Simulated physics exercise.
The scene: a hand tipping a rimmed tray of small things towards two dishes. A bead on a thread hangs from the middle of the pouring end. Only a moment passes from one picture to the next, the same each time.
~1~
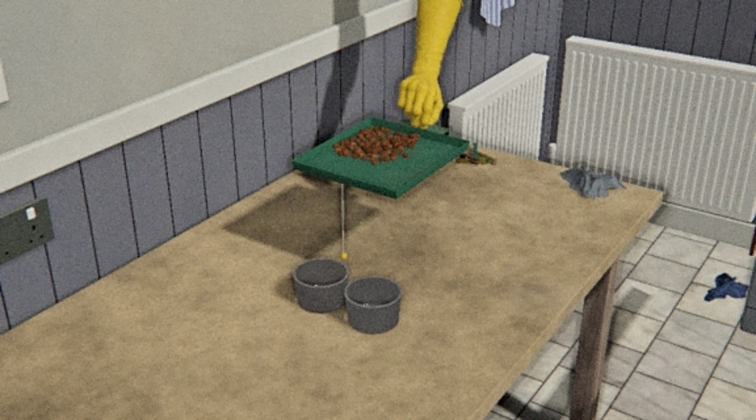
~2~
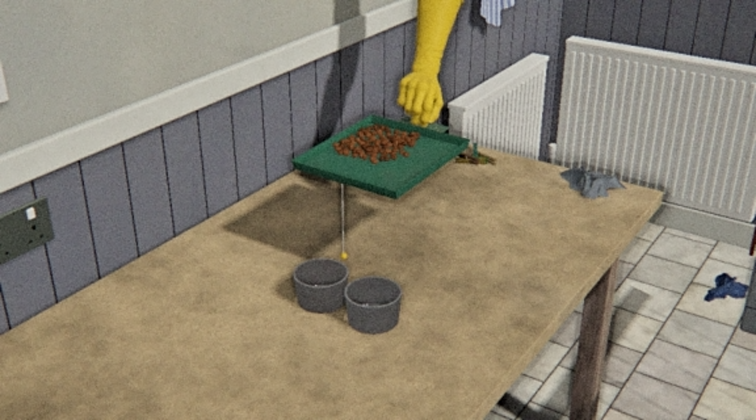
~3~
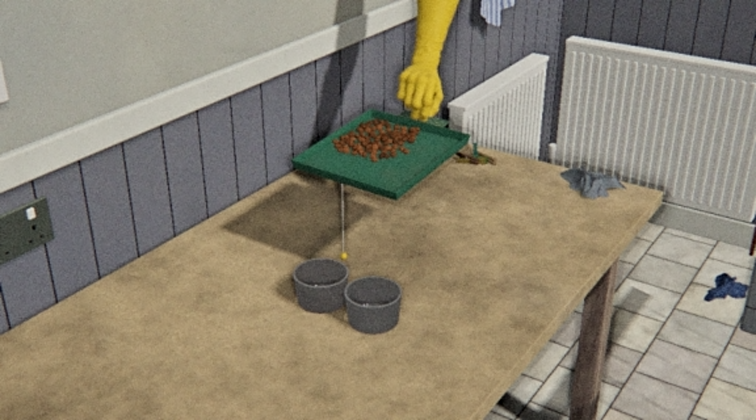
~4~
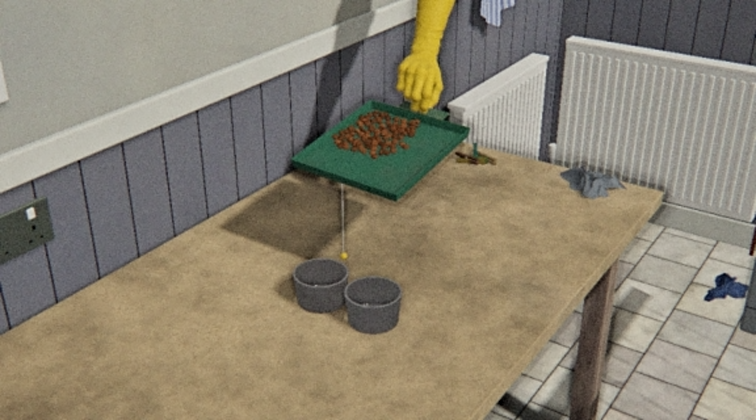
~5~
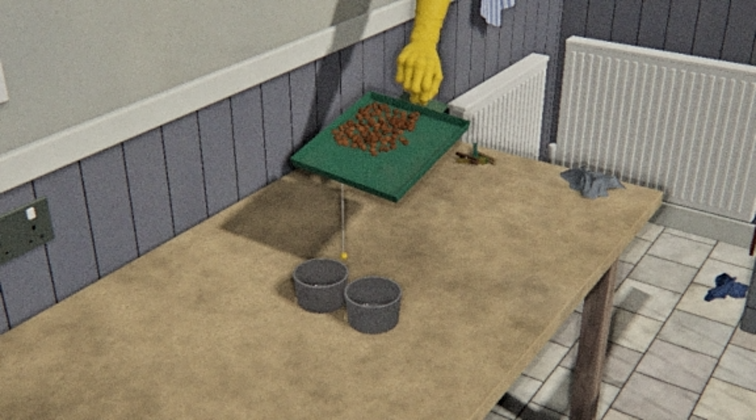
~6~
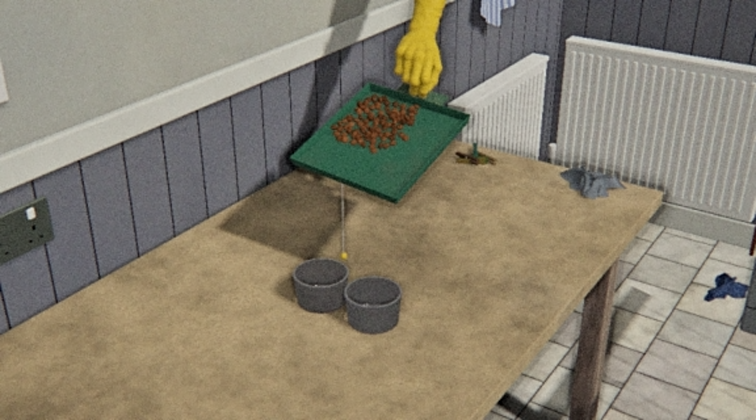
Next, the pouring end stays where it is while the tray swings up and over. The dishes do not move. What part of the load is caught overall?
In the dishes lies over half of it.
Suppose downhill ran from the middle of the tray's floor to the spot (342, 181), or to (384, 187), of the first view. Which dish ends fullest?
The first try: The dish on the left. The second: Right.
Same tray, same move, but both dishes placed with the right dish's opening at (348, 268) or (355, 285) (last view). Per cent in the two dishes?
In turn 20 and 50 in a hundred.
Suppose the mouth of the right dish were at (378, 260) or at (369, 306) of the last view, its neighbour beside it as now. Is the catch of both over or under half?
In turn: Not half; the smaller part.
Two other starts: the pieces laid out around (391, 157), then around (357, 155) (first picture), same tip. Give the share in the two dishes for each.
Roughly 90 per cent, and 70 per cent.
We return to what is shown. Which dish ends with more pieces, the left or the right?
Fuller: The right-hand dish.
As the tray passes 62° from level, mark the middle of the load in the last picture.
Roughly at (364, 185).
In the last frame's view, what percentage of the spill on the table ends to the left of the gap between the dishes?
Close to 50 per cent.
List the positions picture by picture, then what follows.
The first frame shows corners of the pouring end at (294, 160) and (396, 190), level; middle of the load at (377, 145), bits of dog kibble; left dish at (305, 296); right dish at (358, 316); bead on its thread at (344, 256).
The second frame shows corners of the pouring end at (294, 160) and (396, 190), level; middle of the load at (377, 144).
The third frame shows corners of the pouring end at (294, 159) and (396, 191), tipped barely, lowest at the right corner; middle of the load at (377, 140).
The fourth frame shows corners of the pouring end at (293, 159) and (396, 193), tipped a little, lowest at the right corner; middle of the load at (377, 134).
The fifth frame shows corners of the pouring end at (293, 158) and (396, 195), tipped a little, lowest at the right corner; middle of the load at (376, 129).
The sixth frame shows corners of the pouring end at (293, 157) and (396, 196), tipped clearly, lowest at the right corner; middle of the load at (376, 124); left dish at (305, 296); right dish at (358, 316).
Soon after the last picture, tray tipped steeply; most on the tray; a stray few in the left dish; about a quarter in the air.
A little later, tray tipped right over; about a third on the tray; about a third in the right dish; a small part in the left dish; a small part outside both; a small part in the air.
Later still, tray tipped past a quarter turn; about half in the right dish; about a quarter in the left dish; about a quarter outside both.
At rest, tray tipped past a quarter turn; about half in the right dish; about a quarter in the left dish; about a quarter outside both.
